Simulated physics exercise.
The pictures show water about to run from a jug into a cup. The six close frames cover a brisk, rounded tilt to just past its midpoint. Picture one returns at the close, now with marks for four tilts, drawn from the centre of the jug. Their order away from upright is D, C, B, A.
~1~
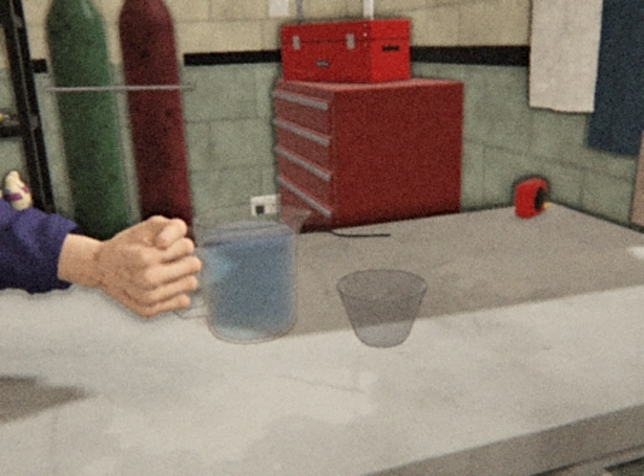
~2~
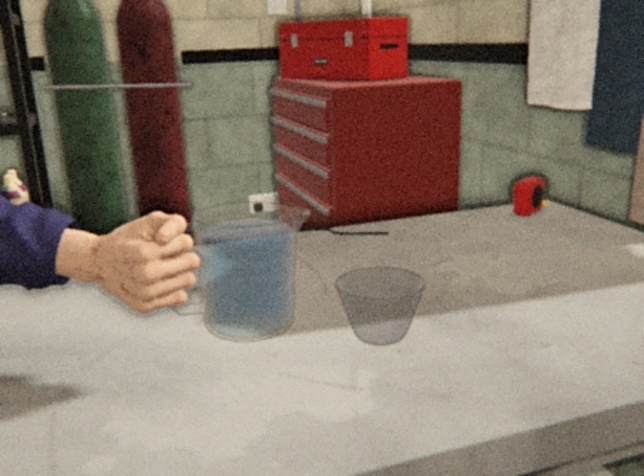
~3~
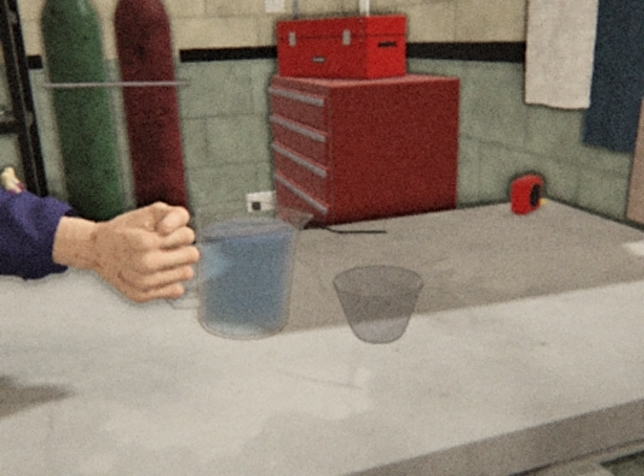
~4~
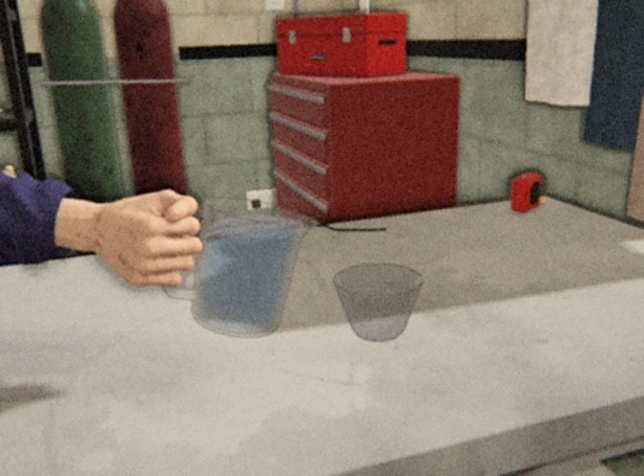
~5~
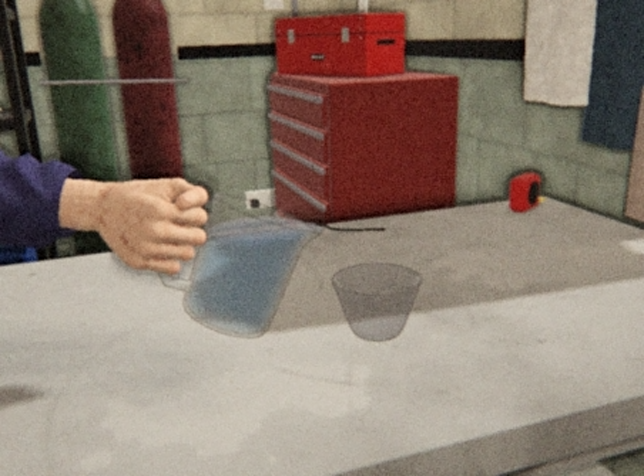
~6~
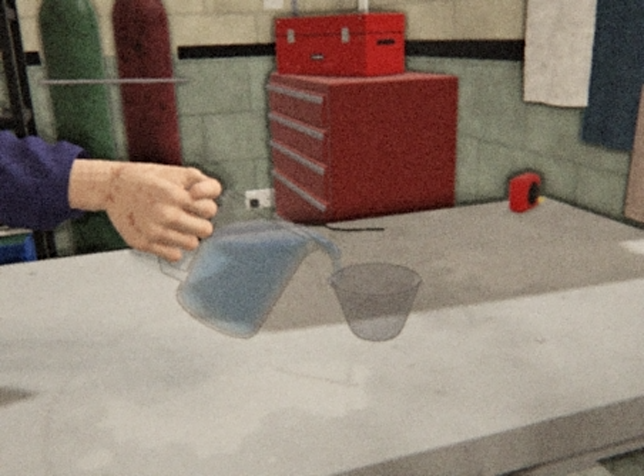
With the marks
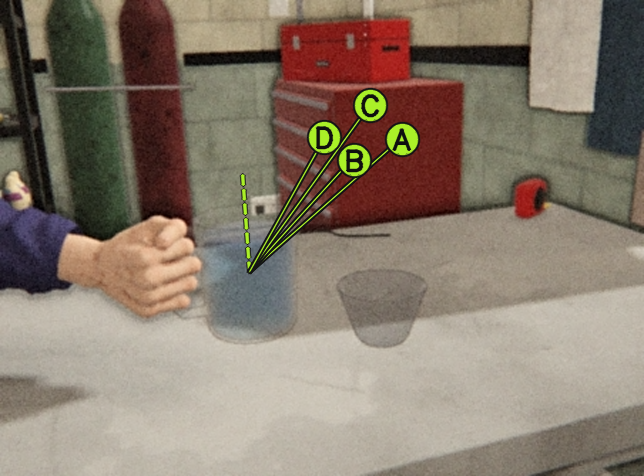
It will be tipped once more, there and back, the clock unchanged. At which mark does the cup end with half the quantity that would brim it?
The answer is line C.
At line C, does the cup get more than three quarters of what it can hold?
No, less.
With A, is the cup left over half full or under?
Over.
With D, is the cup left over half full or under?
Under half.
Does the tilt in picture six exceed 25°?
Yes, it does.
On the marked copy, A at (388, 149); B at (340, 171); C at (359, 118); D at (316, 152).
If A is chosen, the cup ends with about 82 % of what it can hold; 4 % of the water is spilt.
If B is chosen, the cup ends with about 67 % of what it can hold.
If C is chosen, the cup ends with about 48 % of what it can hold.
If D is chosen, the cup ends with about 30 % of what it can hold.
